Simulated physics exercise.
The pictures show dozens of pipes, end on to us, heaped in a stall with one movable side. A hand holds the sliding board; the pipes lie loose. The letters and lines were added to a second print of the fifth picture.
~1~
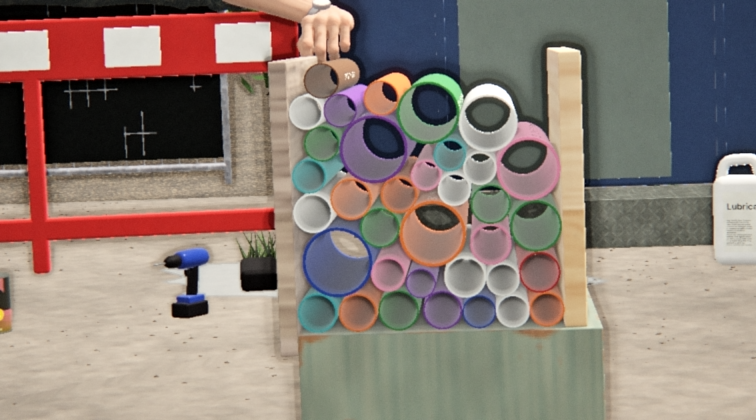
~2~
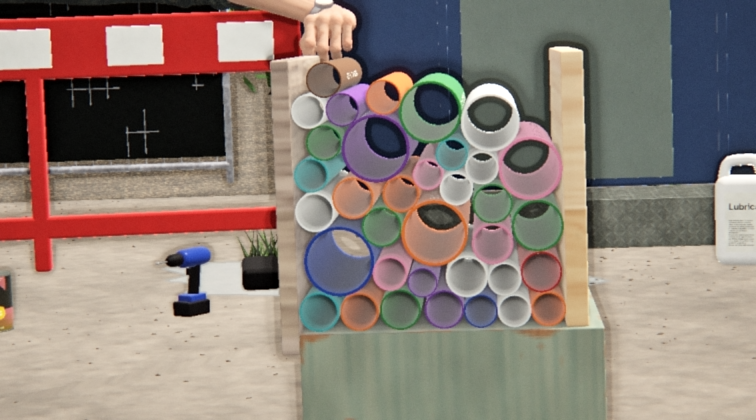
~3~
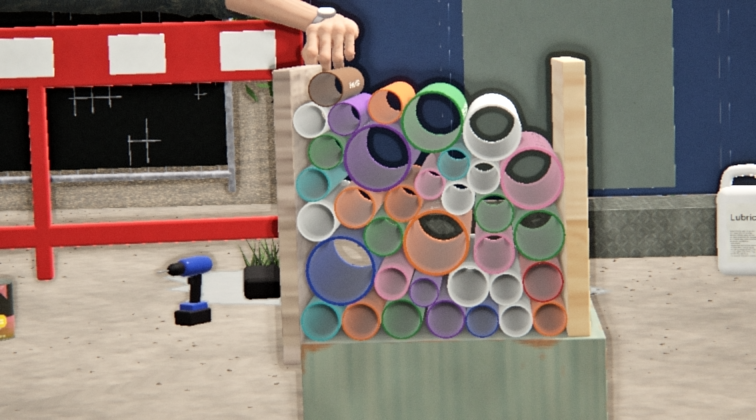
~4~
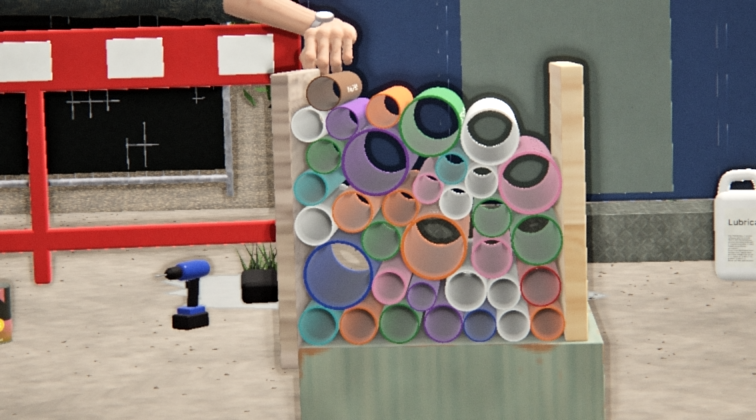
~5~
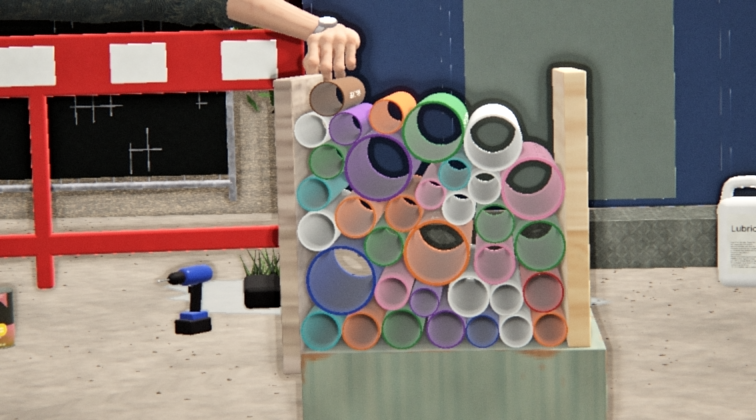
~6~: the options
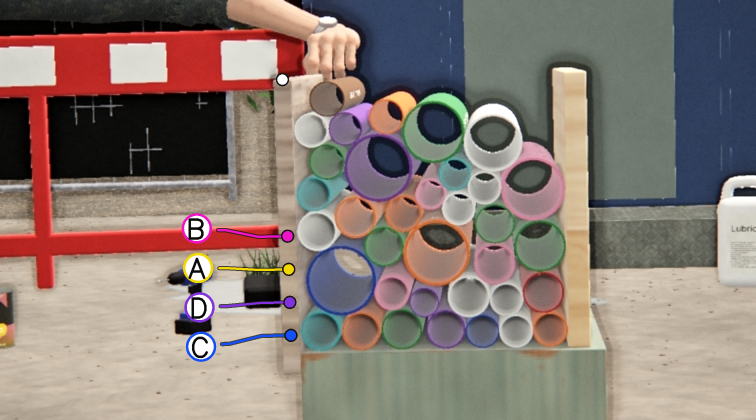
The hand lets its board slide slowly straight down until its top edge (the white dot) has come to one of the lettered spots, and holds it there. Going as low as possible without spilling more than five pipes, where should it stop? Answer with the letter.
No lower than B.
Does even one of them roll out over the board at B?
Yes, at B.
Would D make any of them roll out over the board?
Yes.
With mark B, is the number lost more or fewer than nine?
It loses fewer than nine.
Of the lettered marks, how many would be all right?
One of the four.
On the copy, A at (289, 270); B at (288, 236); C at (291, 335); D at (290, 303); the white dot at (282, 80).
On B. First, top of the board (295, 148).
Then, top of the board (298, 225).
Finally, top of the board (298, 235), five out over the board.
By contrast, A more than five out over the board; C more than five out over the board; D more than five out over the board.
